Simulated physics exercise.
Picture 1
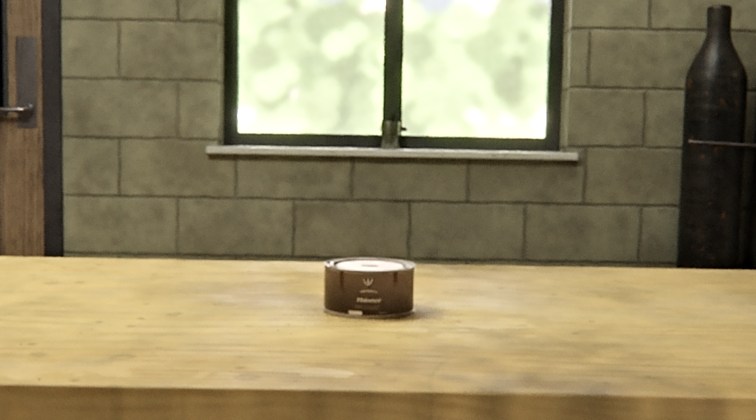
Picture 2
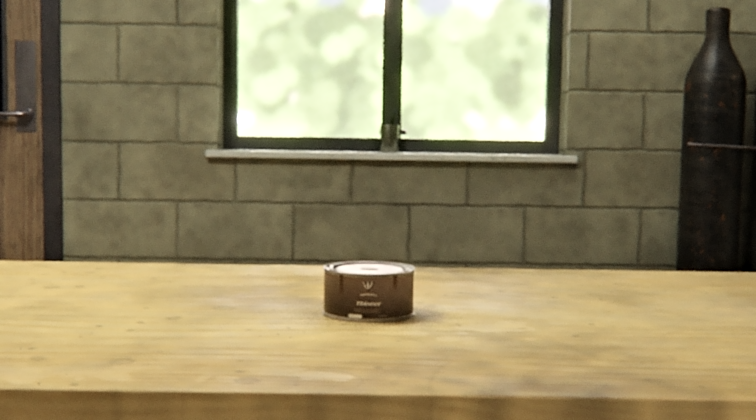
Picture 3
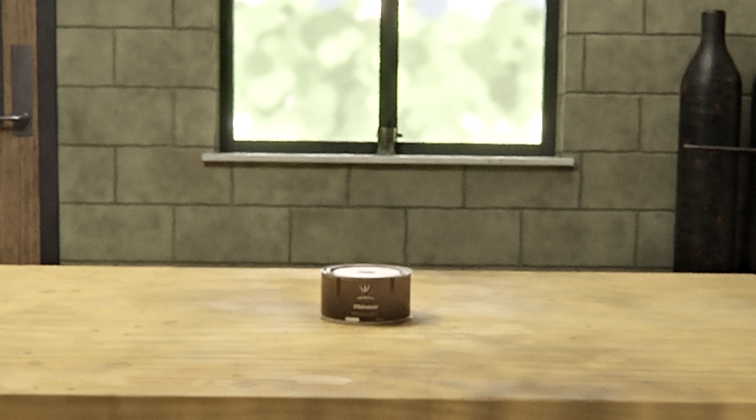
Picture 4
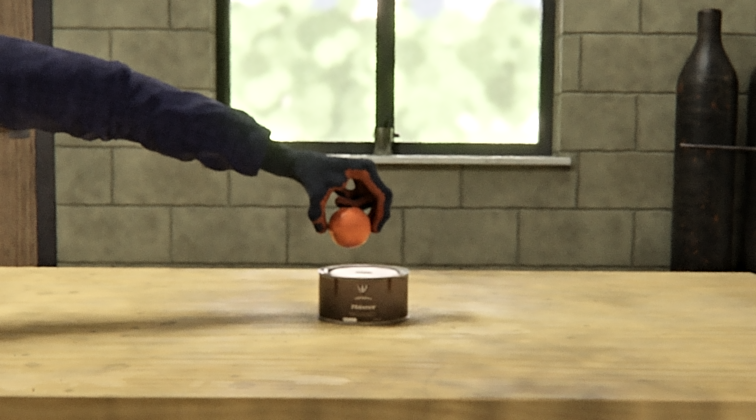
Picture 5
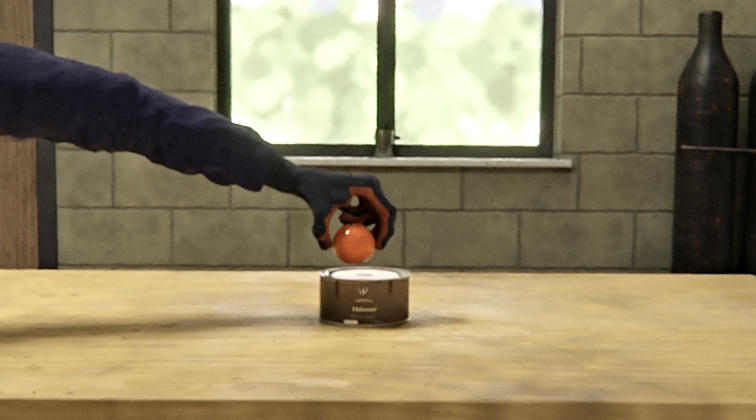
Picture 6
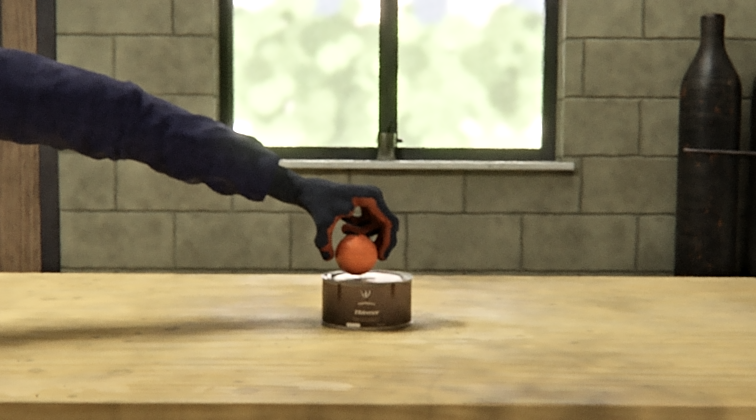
A round brown tub with a pale top sits alone on a light wooden table, seen from the front and slightly above, with a grey block wall, a bright window and a dark bottle at right behind. An arm in a dark blue sleeve and dark glove comes in from the left, holding an orange tomato. The hand lowers it onto the tub's top, while the view shifts very slightly.
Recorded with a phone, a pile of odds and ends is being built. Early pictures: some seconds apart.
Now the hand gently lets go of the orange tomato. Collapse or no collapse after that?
Most likely the pile survives.
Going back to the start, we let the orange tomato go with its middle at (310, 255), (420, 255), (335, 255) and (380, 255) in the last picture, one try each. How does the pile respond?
First try: It gives way; second try: It loses its balance; third try: It holds; fourth try: It holds.
Then, 0.70 s after the last picture, nothing has stirred.
Then, 1.60 s after the last picture, orange tomato resting near (356, 255).
At rest, both in place. Seen from the same camera at the end, orange tomato near (356, 255). The pile stays up.
